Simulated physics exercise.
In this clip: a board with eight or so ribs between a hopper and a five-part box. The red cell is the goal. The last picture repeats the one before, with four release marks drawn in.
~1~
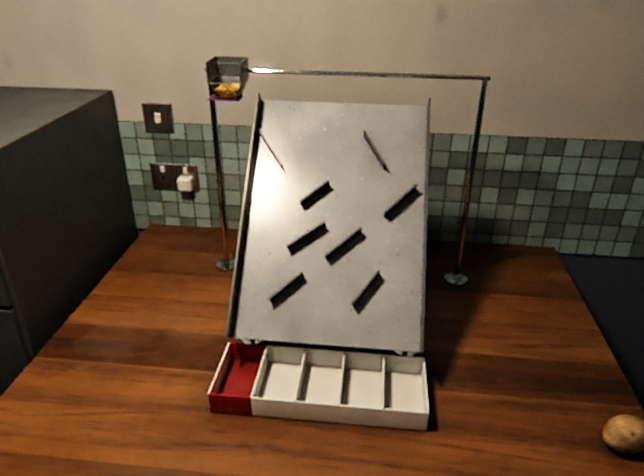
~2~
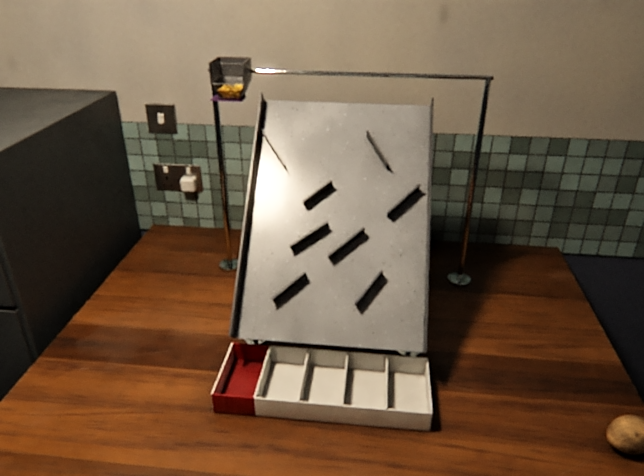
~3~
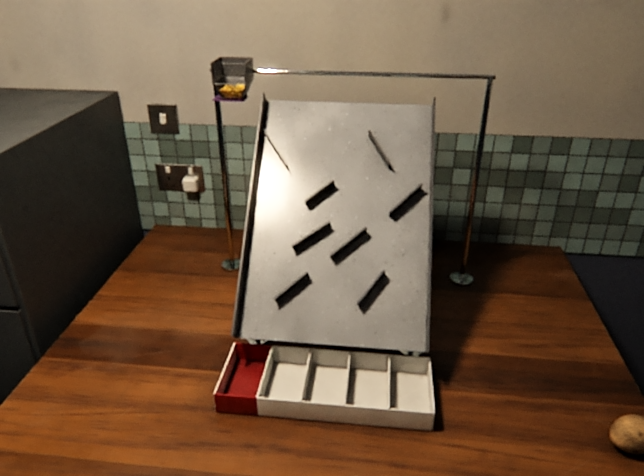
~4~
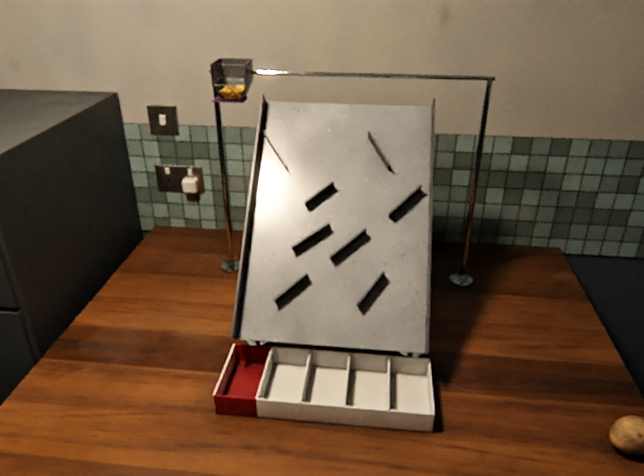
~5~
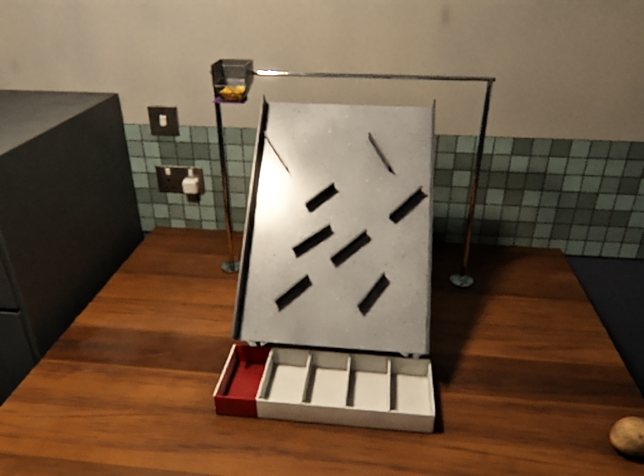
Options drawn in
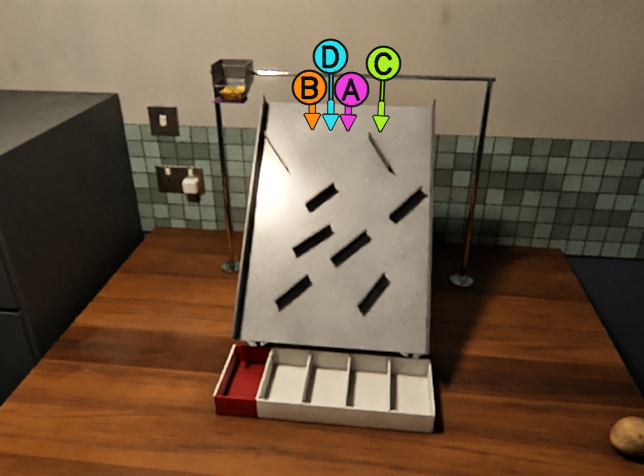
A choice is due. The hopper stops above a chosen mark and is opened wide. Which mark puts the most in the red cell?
Choose B.
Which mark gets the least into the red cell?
C.
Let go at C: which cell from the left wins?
The third.
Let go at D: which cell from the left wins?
It is the first one.
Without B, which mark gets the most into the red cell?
Here it is mark D.
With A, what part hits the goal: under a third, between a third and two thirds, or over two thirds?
Between a third and two thirds.
On the marked copy, mark A meets the board at (347, 124); mark B meets the board at (312, 123); mark C meets the board at (380, 125); mark D meets the board at (330, 124).
Choosing A, close to half in the red cell, close to a third in other cells, a small share outside the box.
Choosing B, the bulk in the red cell, a small share outside the box.
Choosing C, a small share in the red cell, the bulk in other cells, a small share outside the box.
Choosing D, close to two thirds in the red cell, close to a quarter in other cells, a small share outside the box.
